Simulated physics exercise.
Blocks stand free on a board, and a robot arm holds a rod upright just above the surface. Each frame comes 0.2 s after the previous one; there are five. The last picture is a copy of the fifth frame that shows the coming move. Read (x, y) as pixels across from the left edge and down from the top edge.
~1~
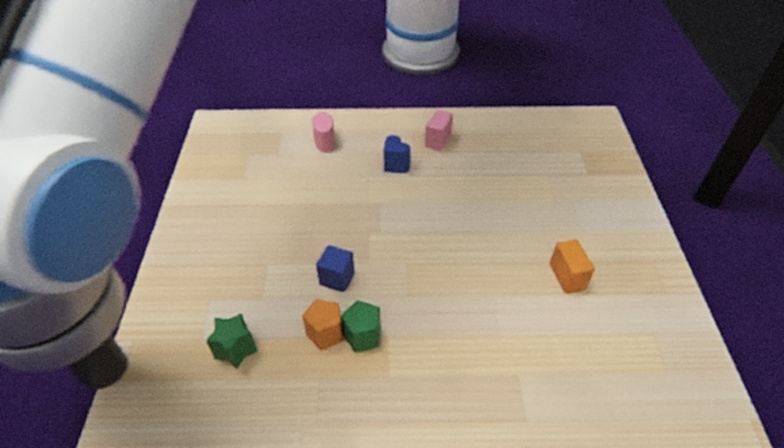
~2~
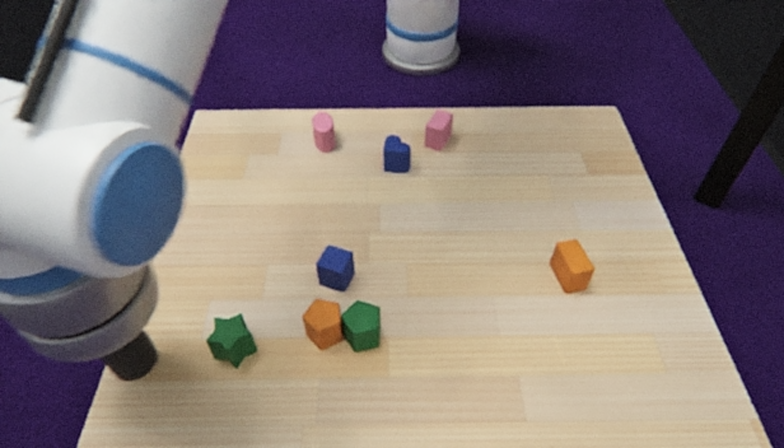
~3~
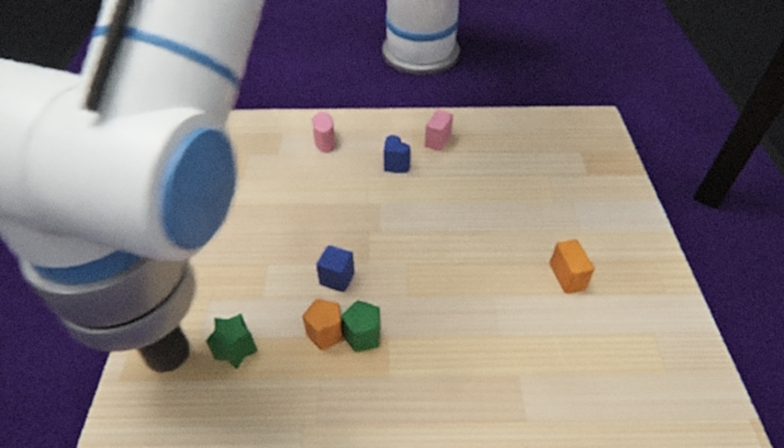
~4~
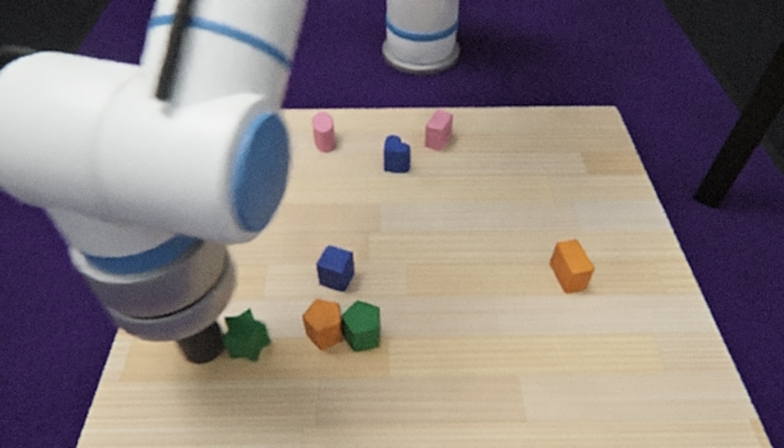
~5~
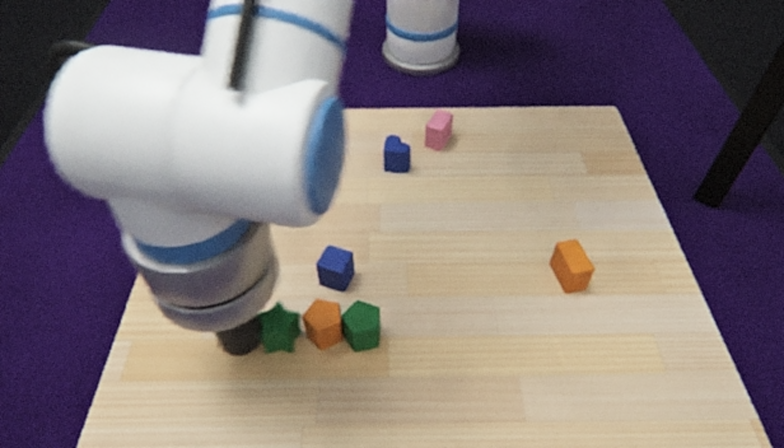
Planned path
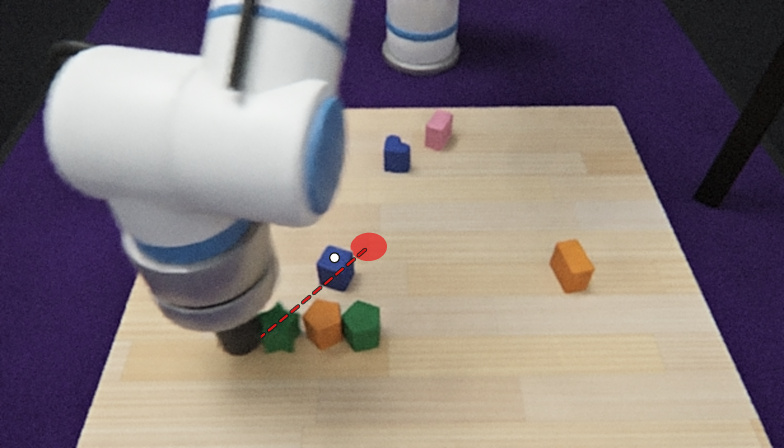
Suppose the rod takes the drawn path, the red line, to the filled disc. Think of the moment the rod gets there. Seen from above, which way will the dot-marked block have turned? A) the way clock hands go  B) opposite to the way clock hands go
(B)
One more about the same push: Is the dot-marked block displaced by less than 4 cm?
No, that is not what happens.
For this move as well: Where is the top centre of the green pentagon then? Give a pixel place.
It should be at about (387, 327).
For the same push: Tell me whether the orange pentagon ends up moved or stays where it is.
It does get moved.
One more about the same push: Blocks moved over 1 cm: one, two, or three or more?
It should be three or more, as far as I can tell.
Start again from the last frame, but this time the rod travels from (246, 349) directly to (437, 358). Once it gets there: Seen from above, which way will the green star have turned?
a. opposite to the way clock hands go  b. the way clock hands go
a (opposite to the way clock hands go)
Path on the board, straight from (246, 349) to (369, 247); the dot is on the blue square block.
The first path, step by step. One third of the way, rod at (289, 299); green star at (324, 286), turned 15° clockwise; orange pentagon at (348, 307), turned 60° clockwise; green pentagon at (380, 323).
Two thirds of the way, rod at (331, 265); green star at (356, 274), turned 60° clockwise; orange pentagon at (361, 303), turned 90° clockwise; blue square block at (360, 237), turned 25° anticlockwise; green pentagon at (387, 327).
At the end, rod at (368, 234); green star at (358, 272), turned 75° clockwise; orange pentagon at (361, 303), turned 90° clockwise; blue square block at (393, 206), turned 35° anticlockwise; green pentagon at (387, 327).
